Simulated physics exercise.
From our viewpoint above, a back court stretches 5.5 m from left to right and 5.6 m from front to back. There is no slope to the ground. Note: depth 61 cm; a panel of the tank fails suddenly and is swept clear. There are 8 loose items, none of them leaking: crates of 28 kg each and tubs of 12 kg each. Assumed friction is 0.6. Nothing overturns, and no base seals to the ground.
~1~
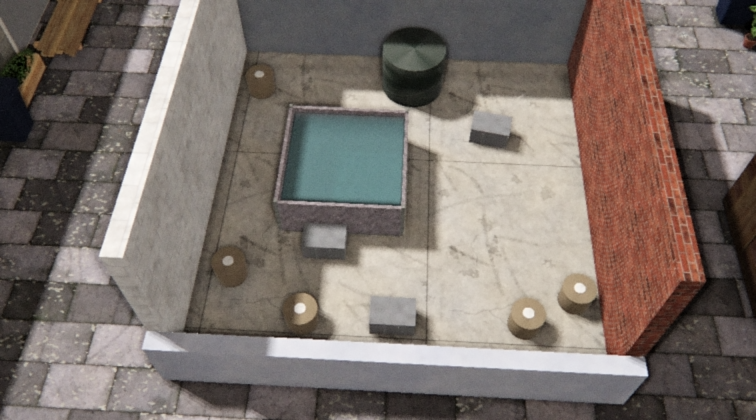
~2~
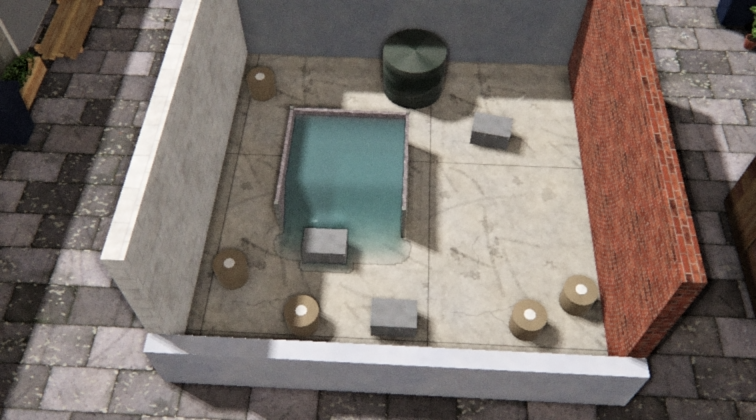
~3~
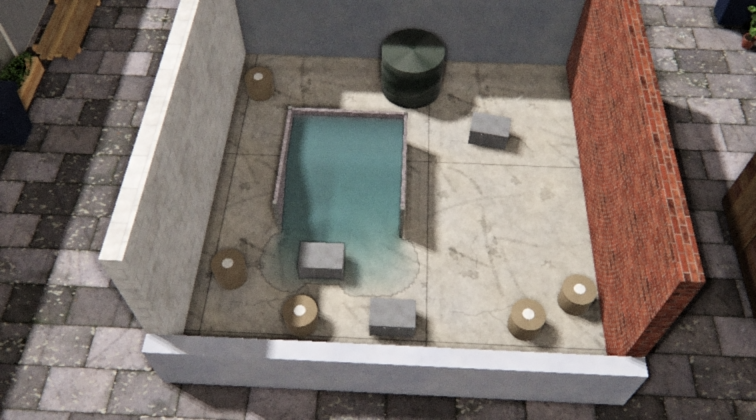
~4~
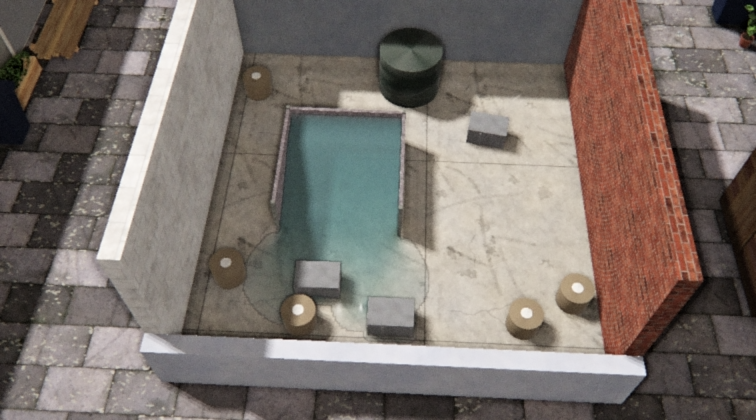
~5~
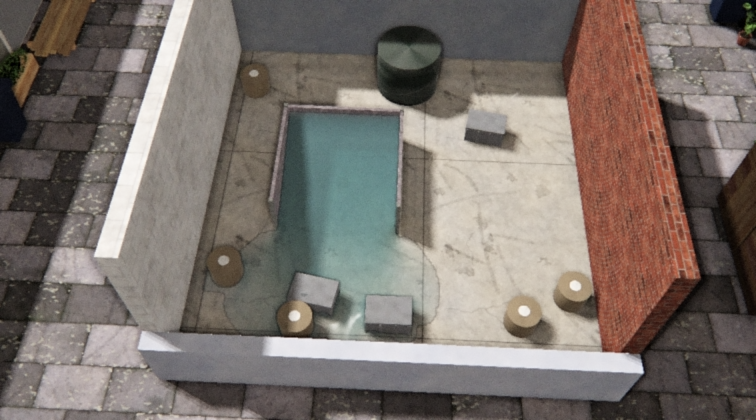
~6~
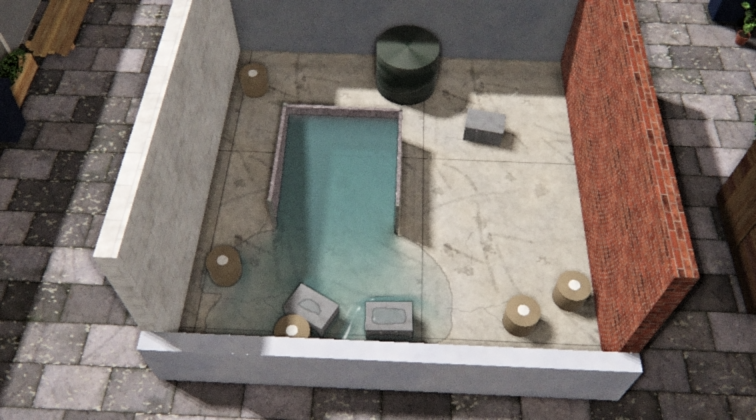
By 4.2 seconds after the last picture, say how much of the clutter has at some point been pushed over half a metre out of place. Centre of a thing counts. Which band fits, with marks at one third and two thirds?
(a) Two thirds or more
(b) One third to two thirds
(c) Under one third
Two thirds or more.
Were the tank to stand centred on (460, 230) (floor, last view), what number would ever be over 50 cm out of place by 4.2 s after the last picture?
6.
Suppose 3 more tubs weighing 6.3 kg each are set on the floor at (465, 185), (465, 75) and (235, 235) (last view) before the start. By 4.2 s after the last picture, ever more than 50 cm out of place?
Each in turn ends up within the limit, within the limit, beyond the limit.
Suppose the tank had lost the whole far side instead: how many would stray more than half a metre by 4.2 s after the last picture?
The count would be 2.
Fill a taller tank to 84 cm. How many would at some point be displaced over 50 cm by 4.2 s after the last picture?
7.
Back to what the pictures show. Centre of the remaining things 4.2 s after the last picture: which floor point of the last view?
(393, 116).
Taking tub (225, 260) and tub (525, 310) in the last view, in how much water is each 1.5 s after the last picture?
I'd put it at 8 cm and 5 cm respectively.
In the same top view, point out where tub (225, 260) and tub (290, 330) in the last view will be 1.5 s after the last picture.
They should sit about (234, 238) and (229, 293) in the last view.
Then, 0.4 s after the last picture 1 of 8 are over 50 cm from their spots; 1 afloat.
Then, 1.5 s after the last picture 3 of 8 are over 50 cm from their spots; 3 afloat.
Then, 2.8 s after the last picture 6 of 8 are over 50 cm from their spots; 3 afloat.
Then, 4.2 s after the last picture 7 of 8 are over 50 cm from their spots, and 7 have been at some point; 2 afloat.
